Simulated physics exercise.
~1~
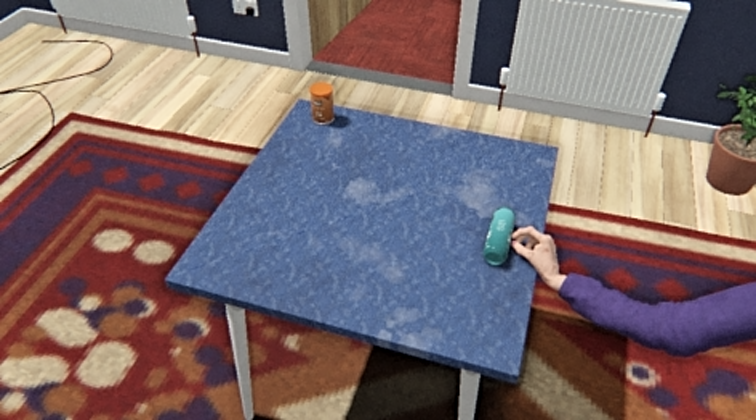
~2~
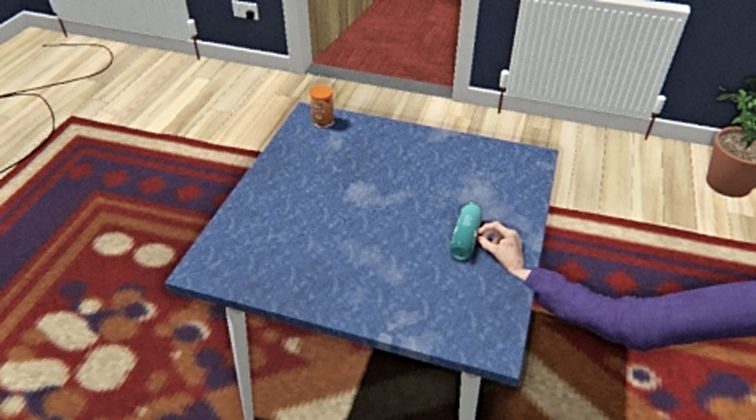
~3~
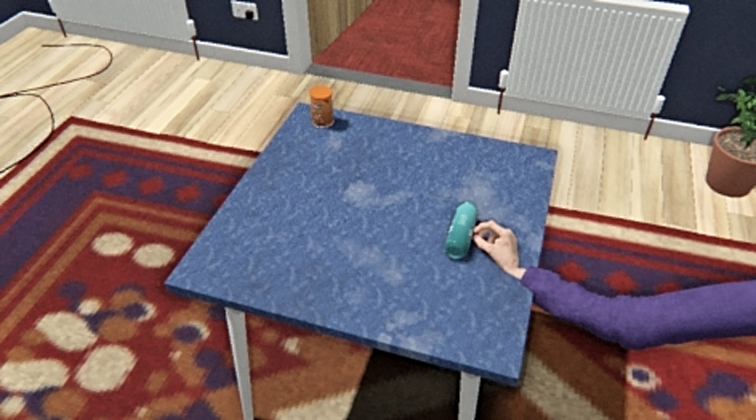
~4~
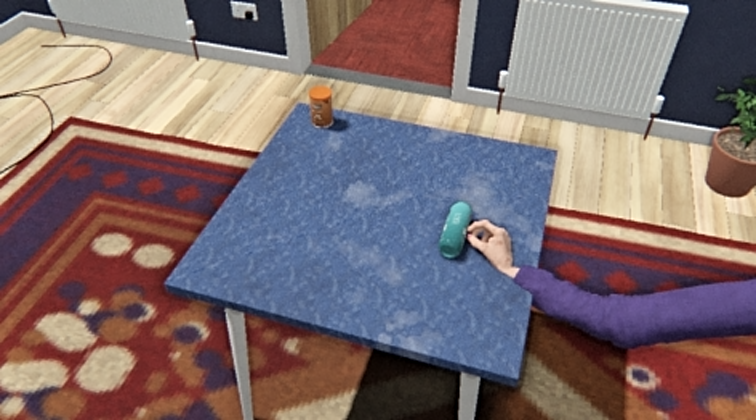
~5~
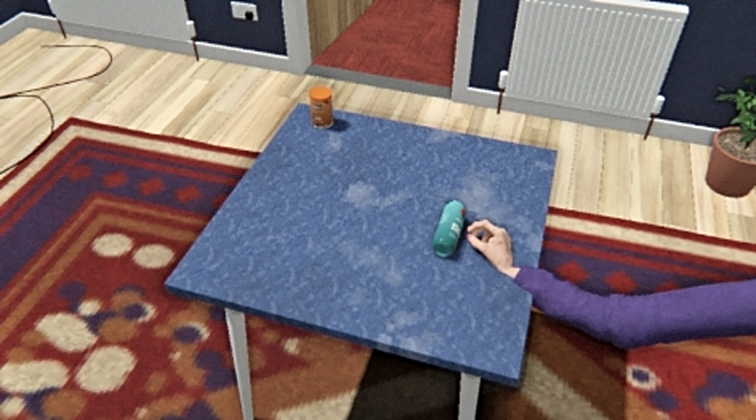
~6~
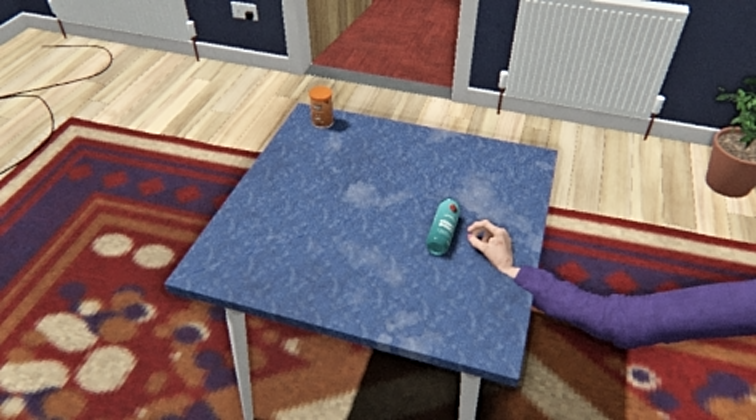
A turquoise can lying on its side on a blue table moves left under the push of a hand in a purple sleeve. The hand then stays behind as the can rolls a little farther left, opening a small gap, while an orange container stays put at the table's far corner.
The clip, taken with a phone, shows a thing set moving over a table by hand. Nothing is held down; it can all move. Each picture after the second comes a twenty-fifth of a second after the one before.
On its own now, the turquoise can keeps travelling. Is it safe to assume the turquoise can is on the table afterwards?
Yes - it is on the table at the end.
Then, 0.30 s after the last picture, turquoise can rolled well along near (402, 218).
Then, 0.70 s after the last picture, turquoise can rolled well along near (364, 209).
At rest, moved from the start, turquoise can. Seen from the same camera at the end, turquoise can near (336, 203).
